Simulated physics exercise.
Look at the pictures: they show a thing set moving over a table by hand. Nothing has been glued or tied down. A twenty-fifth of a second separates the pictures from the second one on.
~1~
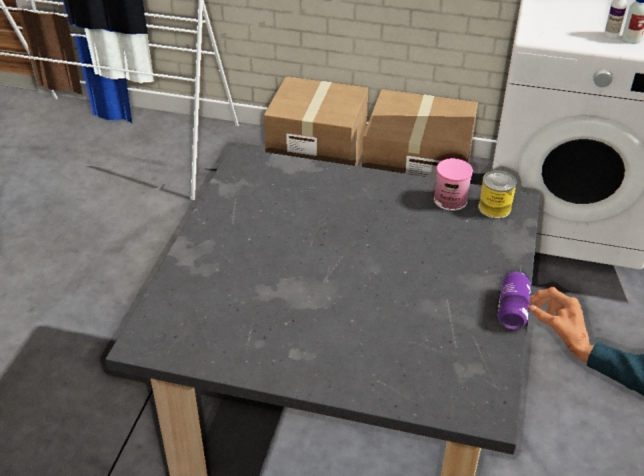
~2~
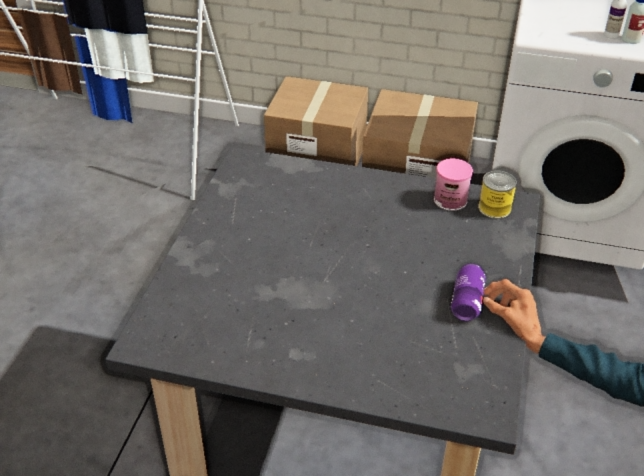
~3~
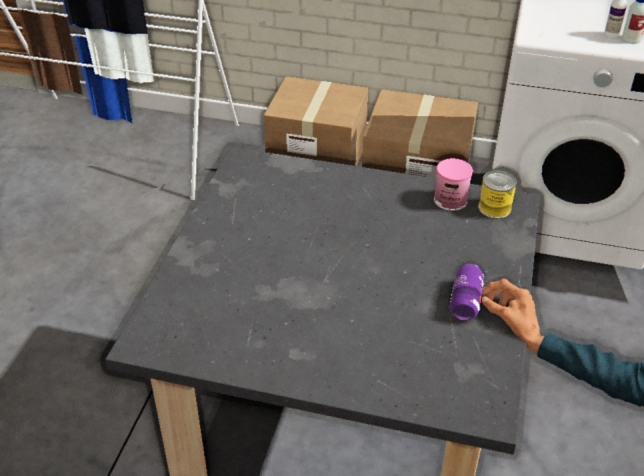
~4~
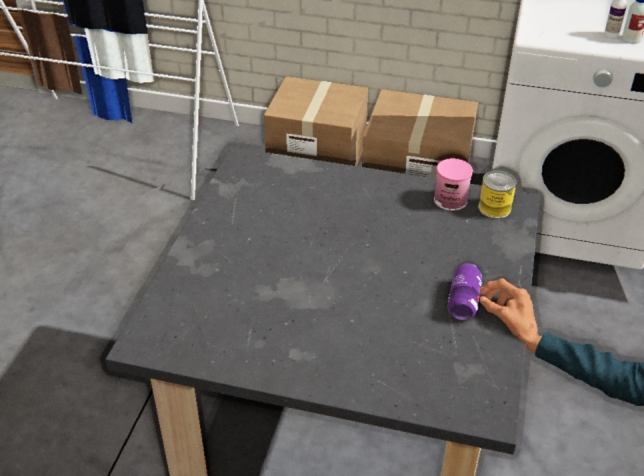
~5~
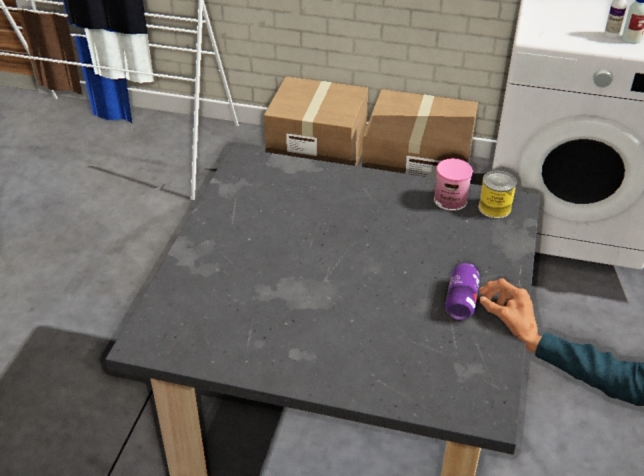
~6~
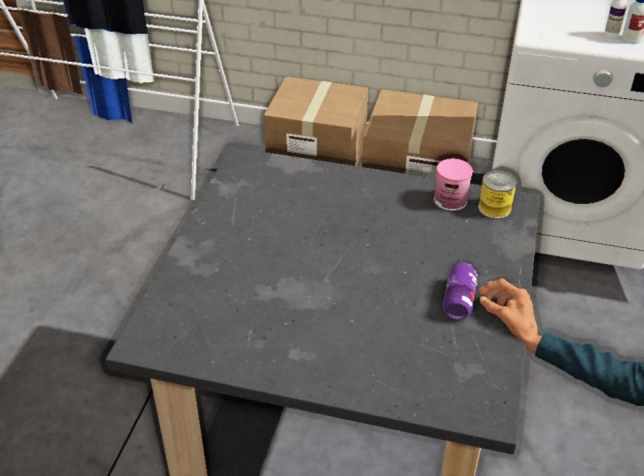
To begin with, a hand at the right side of a dark gray table touches a purple can lying on its side, near upright pink and yellow cans. The hand pushes it a short way left, then stays still while the purple can creeps slightly farther left, leaving a small gap.
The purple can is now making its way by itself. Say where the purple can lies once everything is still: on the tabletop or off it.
Ha, it sits on the tabletop once it's done.
Then, 0.60 s later than the last frame, purple can moved about its own width near (429, 285).
Then, 1.50 s later than the last frame, purple can moved well along near (391, 279).
Then, 2.90 s later than the last frame, purple can moved well along near (355, 272).
When it is over, moved from the start, purple can. End places, in pixels of the last picture, purple can near (347, 271).
